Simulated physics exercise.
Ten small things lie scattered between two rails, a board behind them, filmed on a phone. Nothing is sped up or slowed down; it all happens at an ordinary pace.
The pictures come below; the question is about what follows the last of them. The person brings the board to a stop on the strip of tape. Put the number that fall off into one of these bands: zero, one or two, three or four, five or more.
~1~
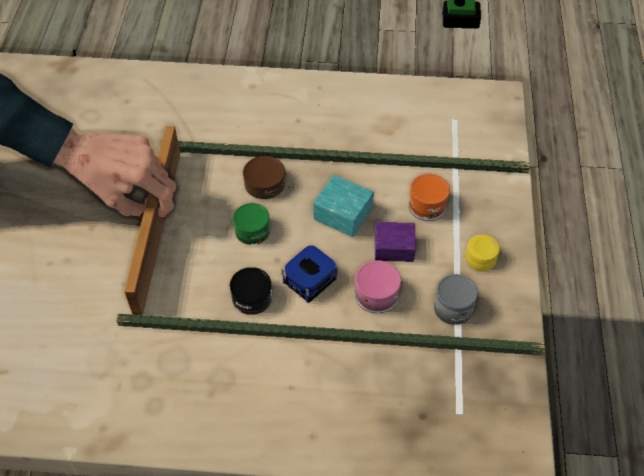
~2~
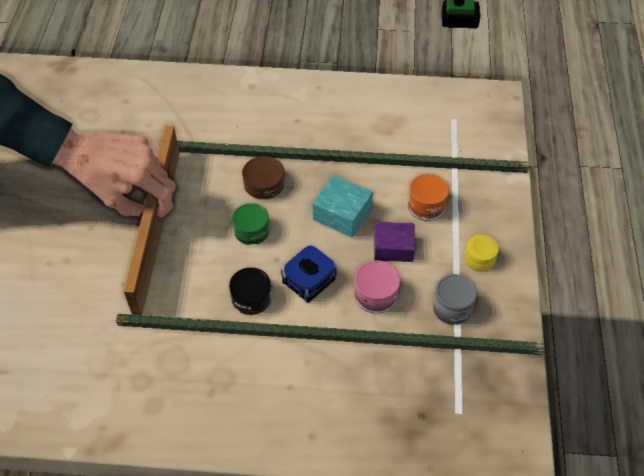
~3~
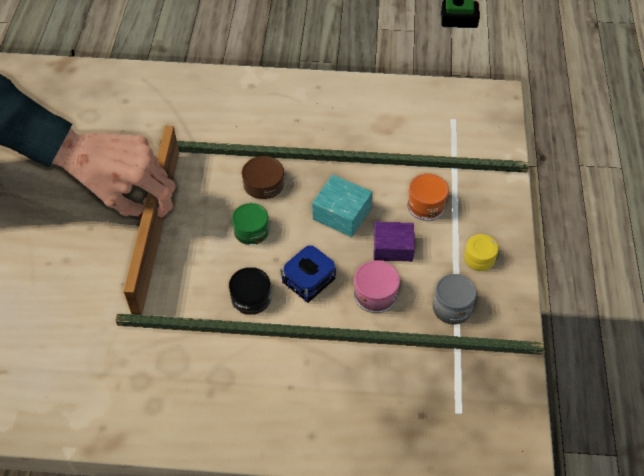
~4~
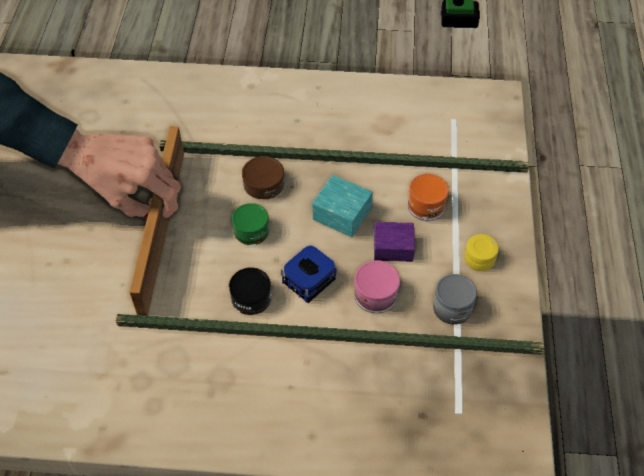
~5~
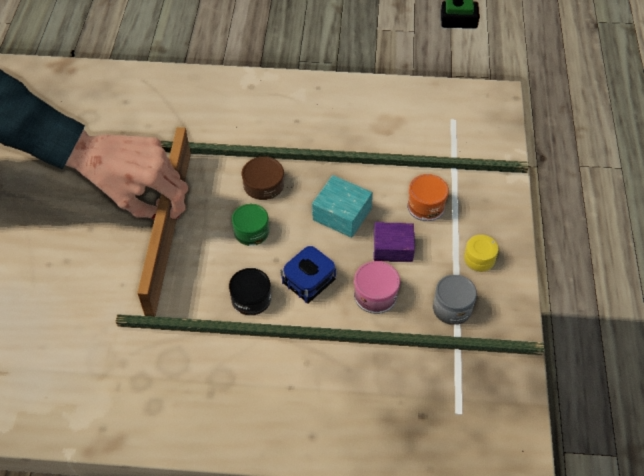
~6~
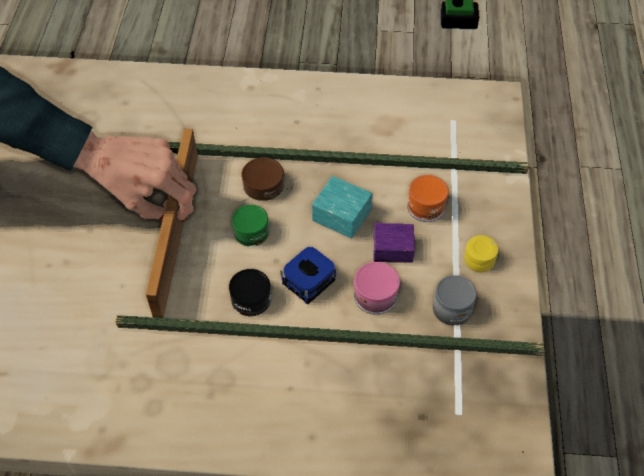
I reckon the number that spills over the end lands at one or two.
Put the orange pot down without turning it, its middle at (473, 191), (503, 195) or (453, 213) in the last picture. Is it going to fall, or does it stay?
Going through them in order, it keeps its spot, it keeps its spot, and it ends up falling.
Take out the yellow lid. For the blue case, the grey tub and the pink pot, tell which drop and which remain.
Blue case - safe, grey tub - gone, pink pot - safe.
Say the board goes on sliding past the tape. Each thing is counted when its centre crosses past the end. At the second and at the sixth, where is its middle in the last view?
The first puts it near (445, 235), the next near (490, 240).
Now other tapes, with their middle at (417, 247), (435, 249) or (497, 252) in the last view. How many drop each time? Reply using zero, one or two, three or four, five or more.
Lab note - tapes per position, in order: Zero; no fall at all; more than four.
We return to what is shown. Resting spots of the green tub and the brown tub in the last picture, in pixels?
Final spots - green tub (474, 239), brown tub (476, 187).
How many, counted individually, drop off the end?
The count is 2.
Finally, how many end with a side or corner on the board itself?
The count in contact is 4.
Early on, none off yet; yellow lid at rest near (481, 254); grey tub at rest near (454, 301); orange pot at rest near (427, 199).
A while later, none off yet; yellow lid at rest near (481, 254); grey tub at rest near (454, 301); orange pot at rest near (428, 199).
Further along, none off yet; yellow lid travelled about its own width near (518, 258); grey tub travelled about its own width near (515, 310); orange pot travelled well along near (489, 191).
Finally, the number that fall off is one or two; lost, grey tub and yellow lid.
